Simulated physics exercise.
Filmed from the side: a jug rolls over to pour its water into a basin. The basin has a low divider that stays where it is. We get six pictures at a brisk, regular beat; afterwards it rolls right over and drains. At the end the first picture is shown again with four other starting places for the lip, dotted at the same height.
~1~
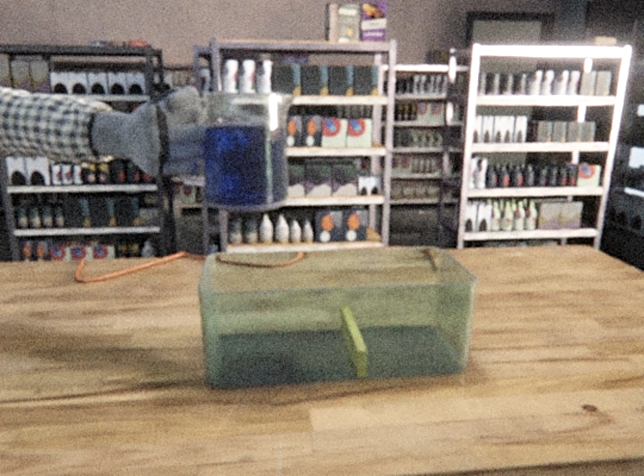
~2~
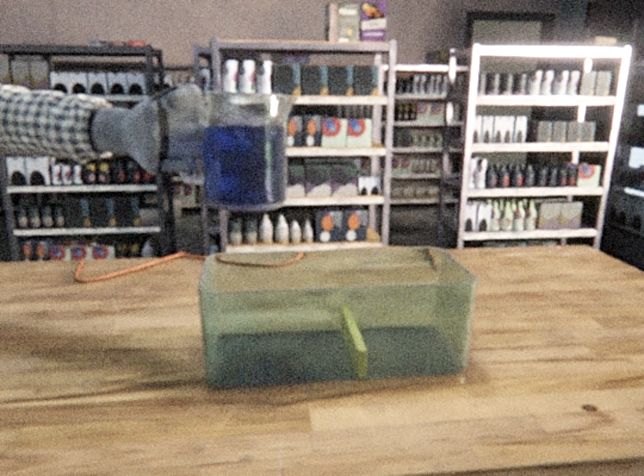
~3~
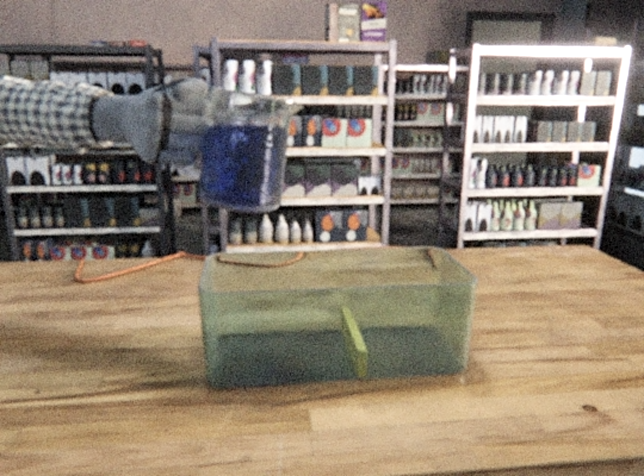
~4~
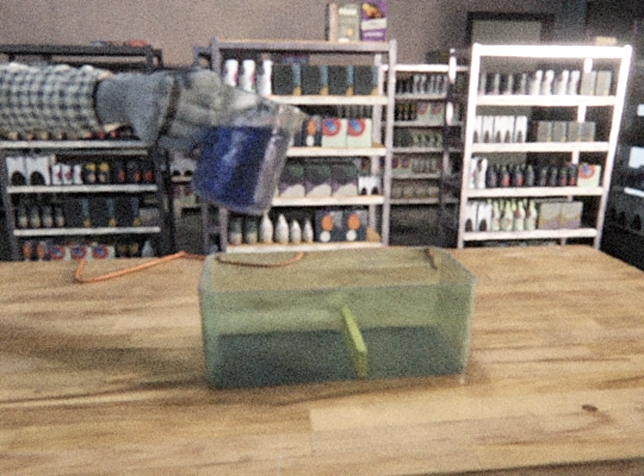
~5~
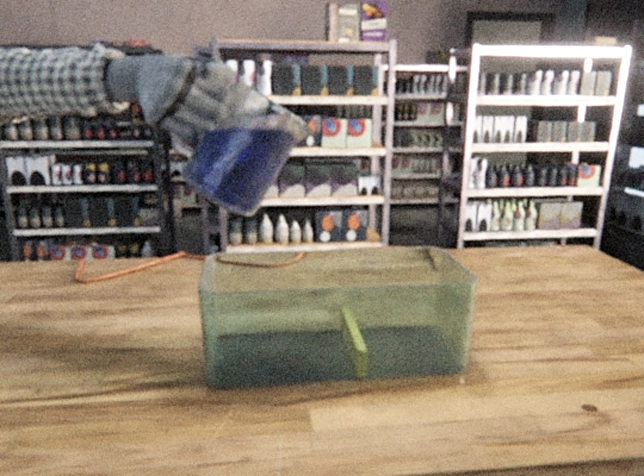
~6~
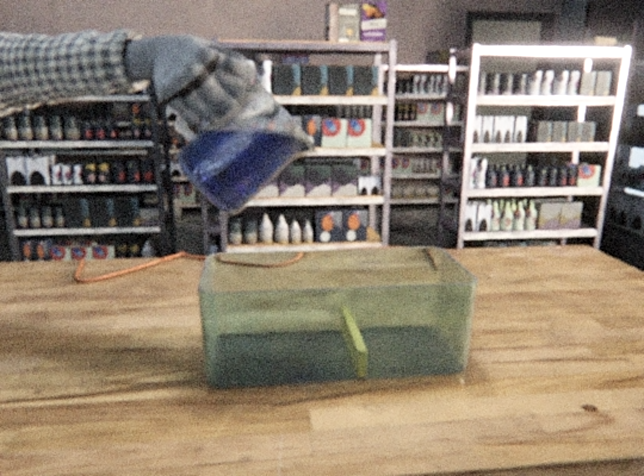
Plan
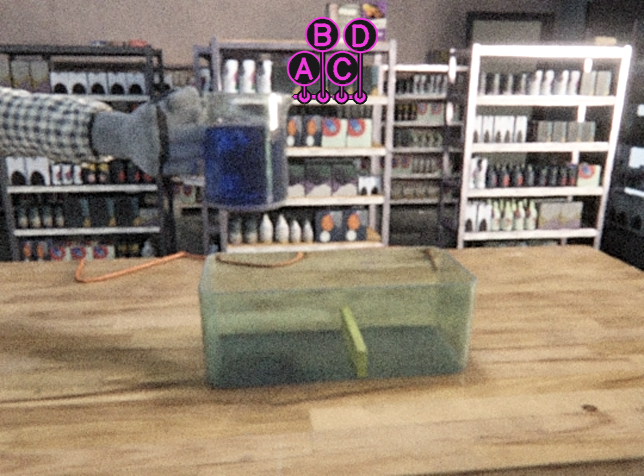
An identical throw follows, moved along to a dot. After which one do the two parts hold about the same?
It is A.
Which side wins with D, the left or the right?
The right side.
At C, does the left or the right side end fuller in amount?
More ends on the right.
On the marked copy, A at (304, 96); B at (323, 96); C at (341, 96); D at (359, 97).
With A, about 49 % ends left of the wall and 48 % right of it; 3 % is lost outside.
With B, about 17 % ends left of the wall and 79 % right of it; 4 % is lost outside.
With C, about 10 % ends left of the wall and 84 % right of it; 6 % is lost outside.
With D, about 16 % ends left of the wall and 78 % right of it; 6 % is lost outside.
